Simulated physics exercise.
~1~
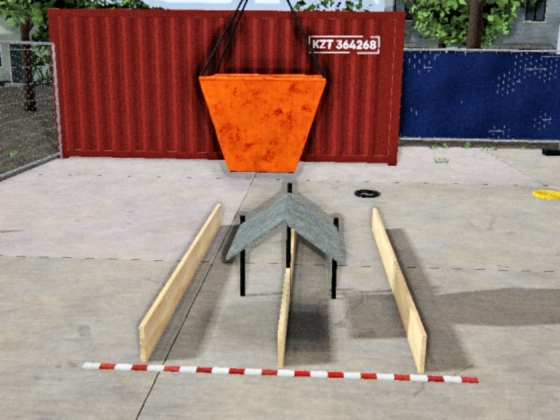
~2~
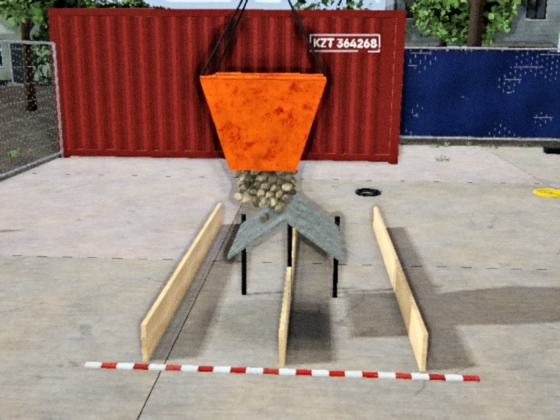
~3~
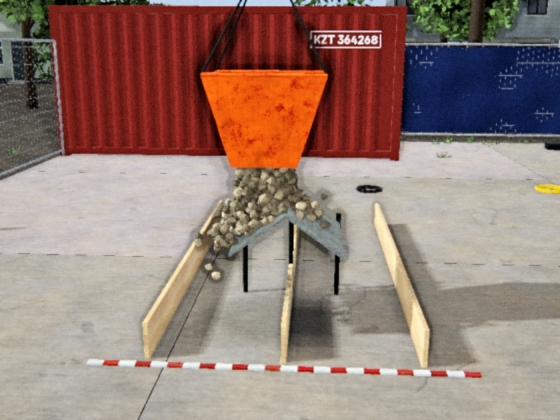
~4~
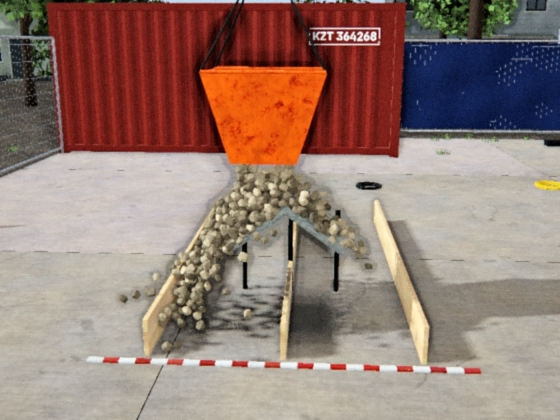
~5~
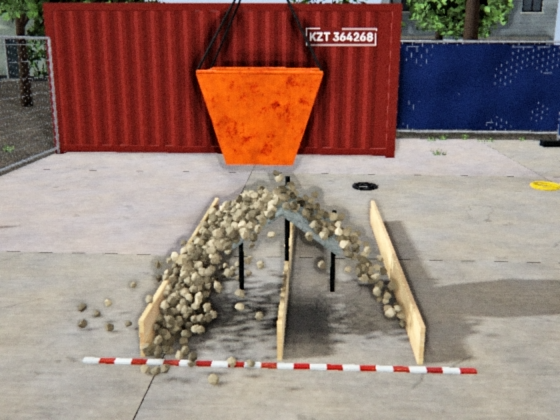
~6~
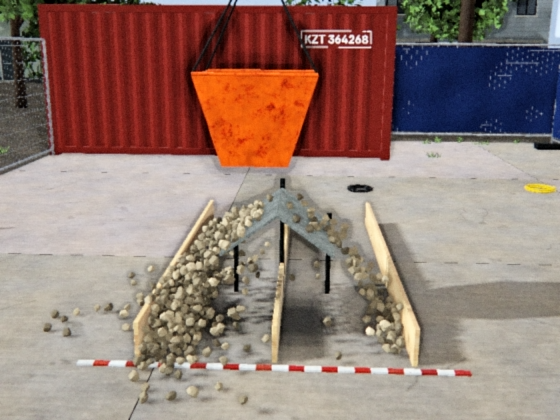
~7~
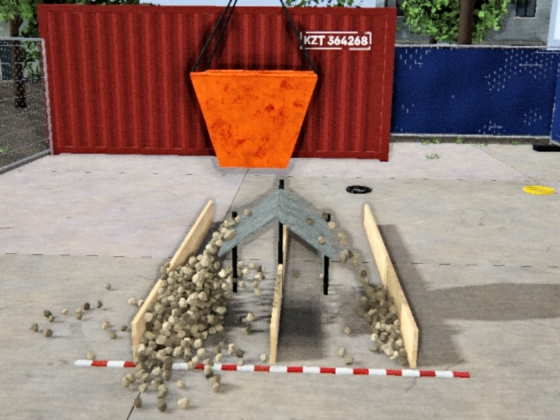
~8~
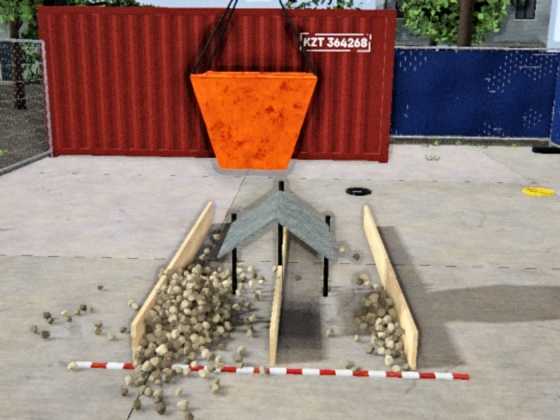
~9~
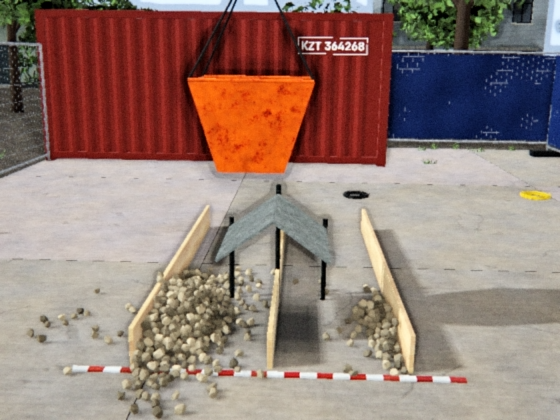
Orange skip dropping stones onto a peaked steel roof, most sliding into the left bay, fewer right, some spilling outside the boards.
